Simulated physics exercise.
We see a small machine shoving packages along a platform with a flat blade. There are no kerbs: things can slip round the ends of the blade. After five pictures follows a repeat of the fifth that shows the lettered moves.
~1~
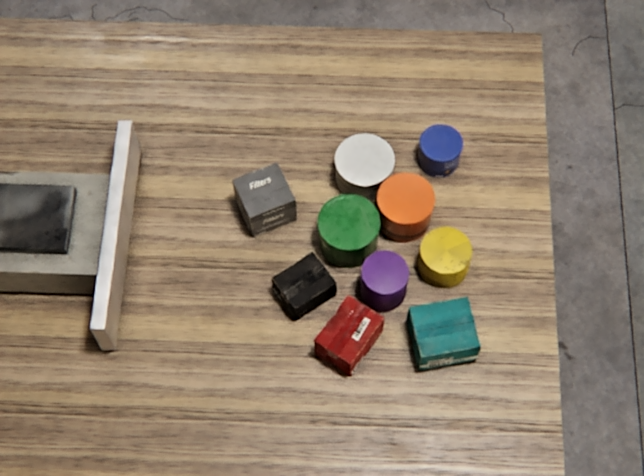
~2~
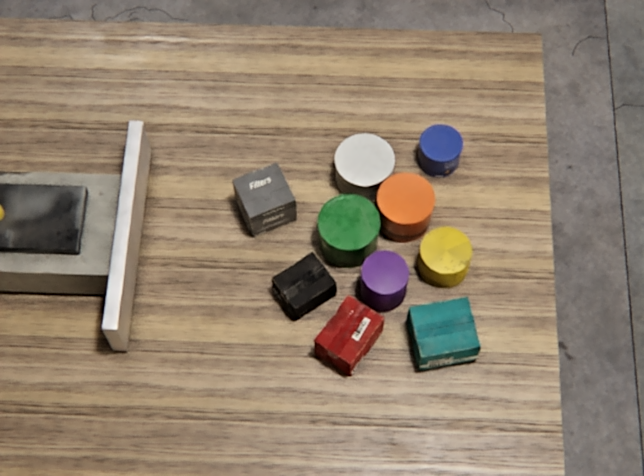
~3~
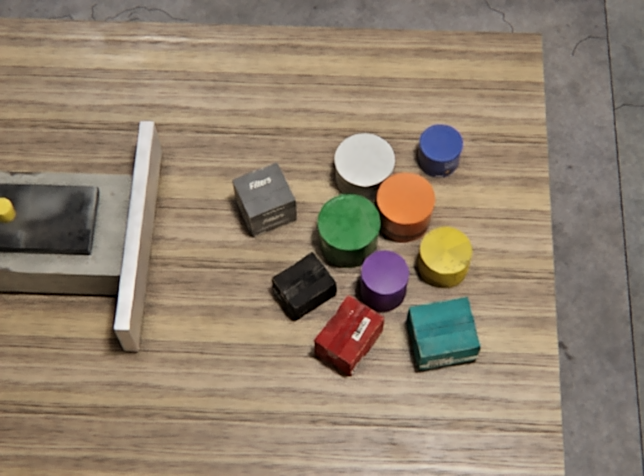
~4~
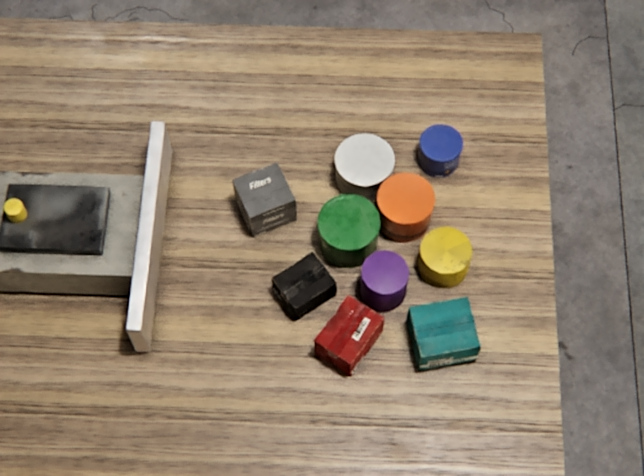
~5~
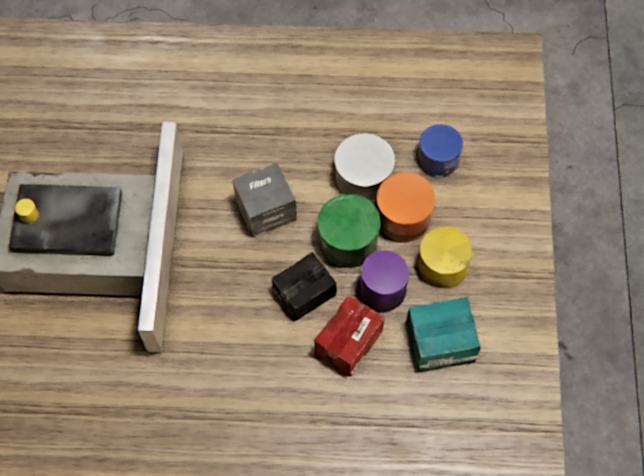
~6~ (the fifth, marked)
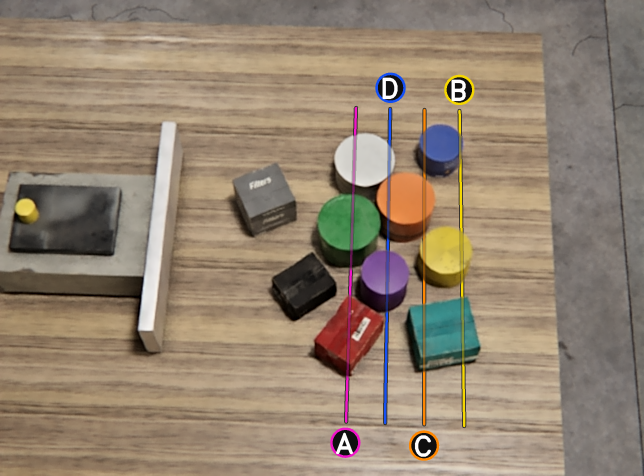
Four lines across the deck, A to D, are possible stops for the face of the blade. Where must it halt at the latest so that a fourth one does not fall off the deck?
No fourth one falls up to B.
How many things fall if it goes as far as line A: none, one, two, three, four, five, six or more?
The count is none.
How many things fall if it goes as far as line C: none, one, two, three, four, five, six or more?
By then, none.
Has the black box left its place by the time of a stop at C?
Yes.
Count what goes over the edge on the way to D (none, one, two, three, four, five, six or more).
By then, none.
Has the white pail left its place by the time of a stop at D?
By then, yes.
On the copy, A at (351, 254); B at (462, 258); C at (424, 257); D at (388, 256).
On B. First, robot (184, 222); orange pail (410, 207); green pail (358, 233).
Then, robot (295, 226); yellow canister (508, 281); turquoise parcel (475, 340).
Finally, robot (376, 229); yellow canister over the edge; turquoise parcel (558, 352); one fallen.
By contrast, A is within the limit but short; C is within the limit but short; D is within the limit but short.
